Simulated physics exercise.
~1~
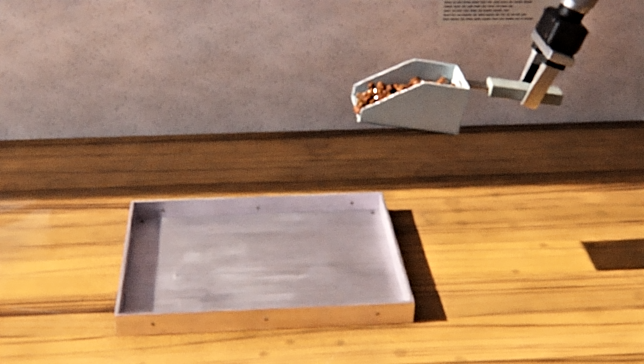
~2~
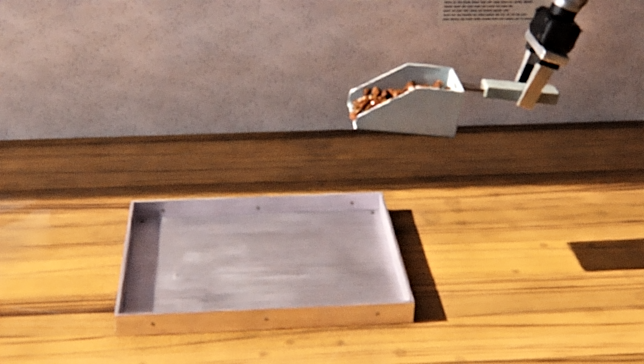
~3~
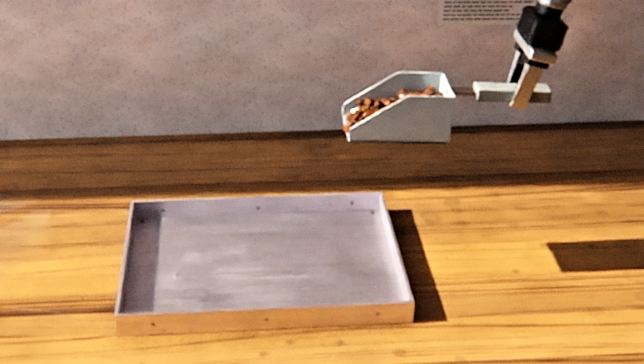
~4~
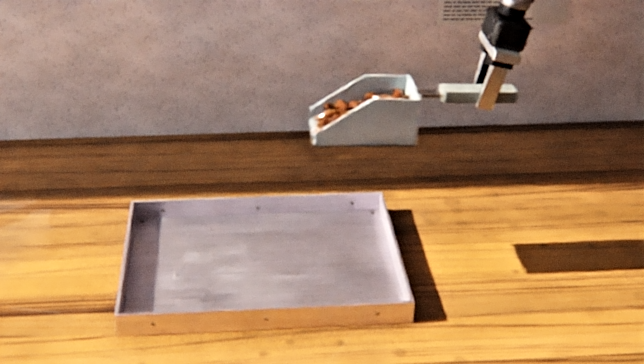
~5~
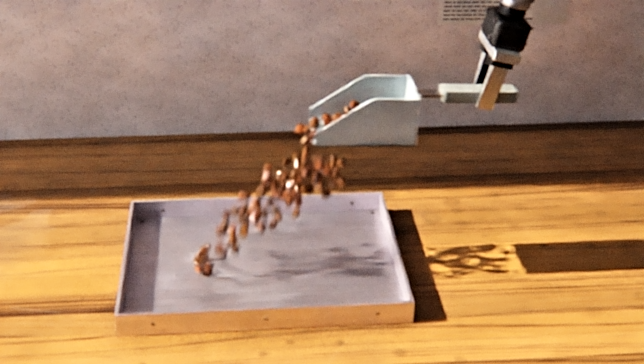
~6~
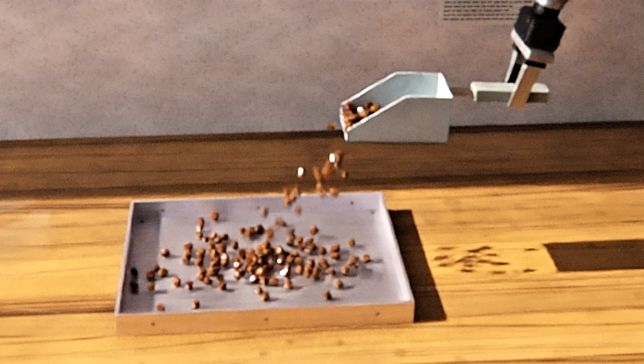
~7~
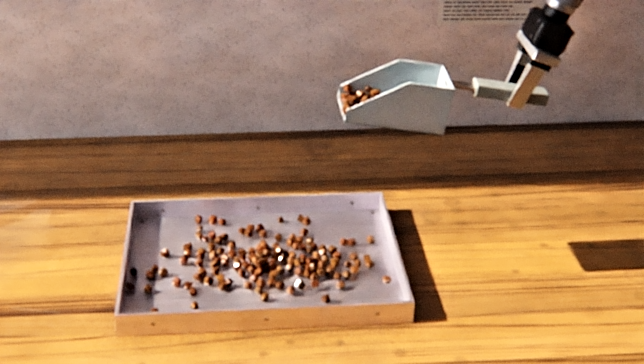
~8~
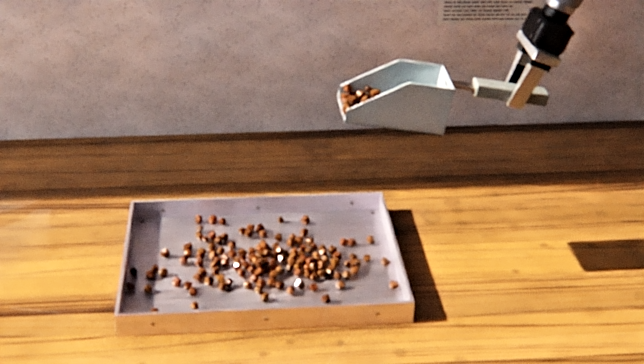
A robot arm moves a scoop of brown pellets left, then jerks back right, scattering most into a tray and keeping some.
